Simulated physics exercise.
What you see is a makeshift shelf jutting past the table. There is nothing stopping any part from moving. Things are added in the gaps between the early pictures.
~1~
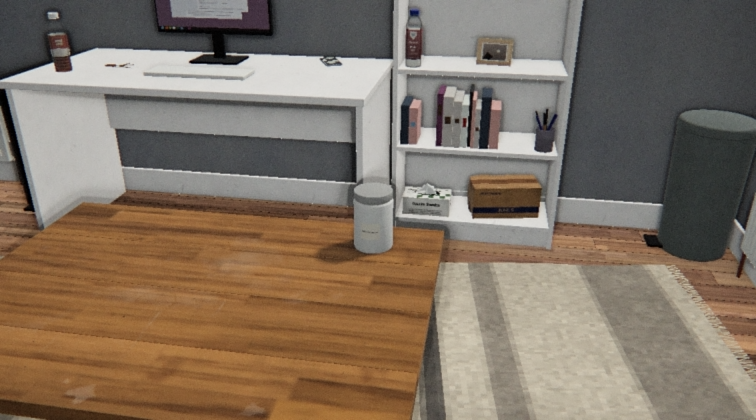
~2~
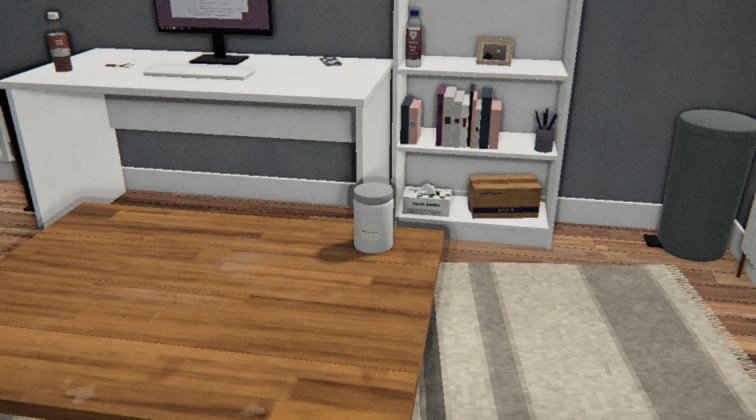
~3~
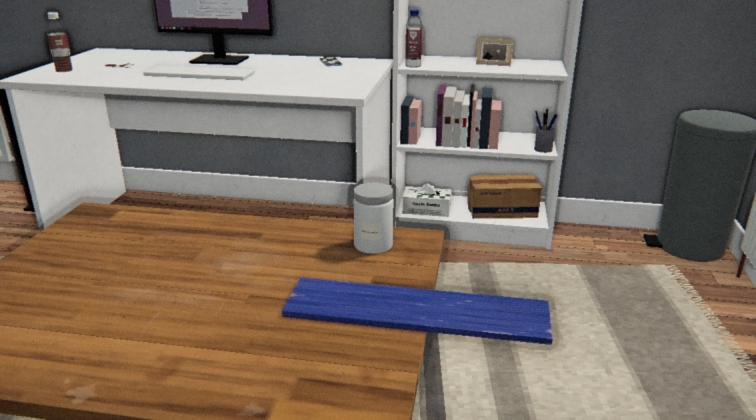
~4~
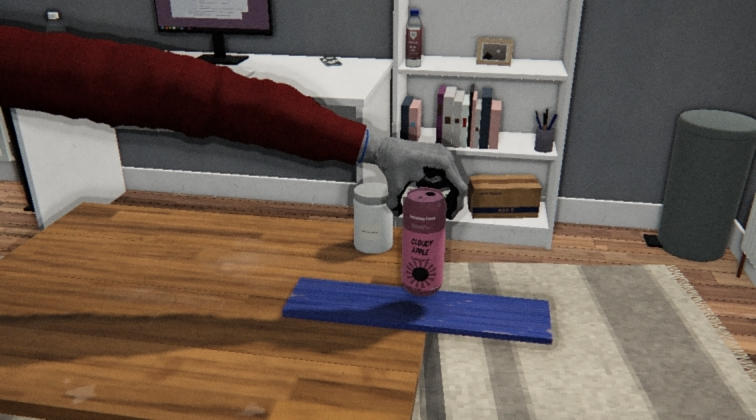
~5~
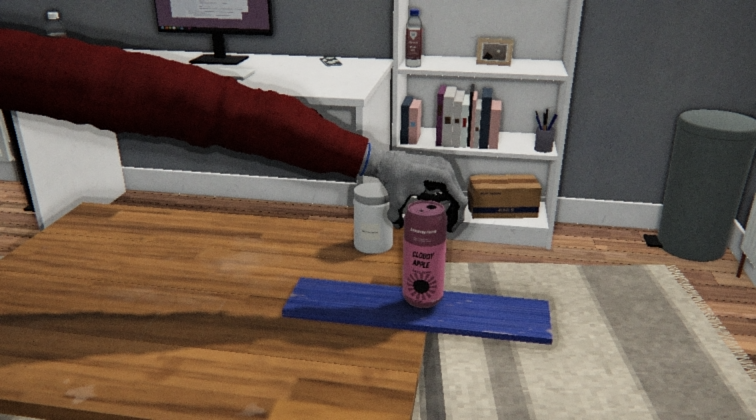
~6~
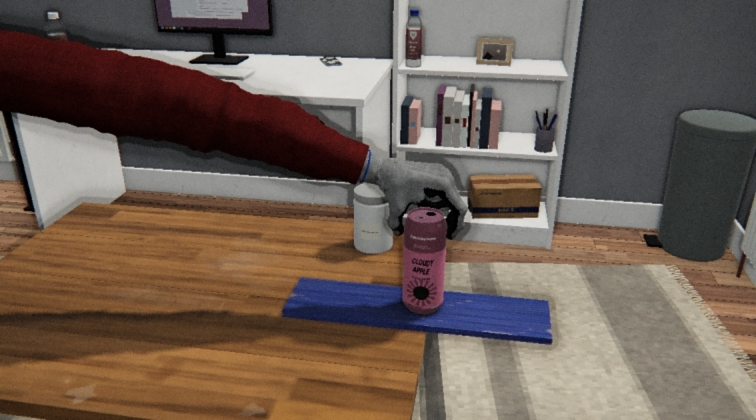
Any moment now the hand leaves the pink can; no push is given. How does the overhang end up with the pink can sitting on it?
The board stays on the table.
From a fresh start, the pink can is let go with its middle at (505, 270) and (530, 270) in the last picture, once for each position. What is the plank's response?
Topples, then topples.
Then, 0.50 s after the last picture, nothing has stirred.
Then, 1.30 s after the last picture, pink can resting near (424, 262).
At rest, all 3 in place. Seen from the same camera at the end, pink can near (424, 262). The plank stays on the table.
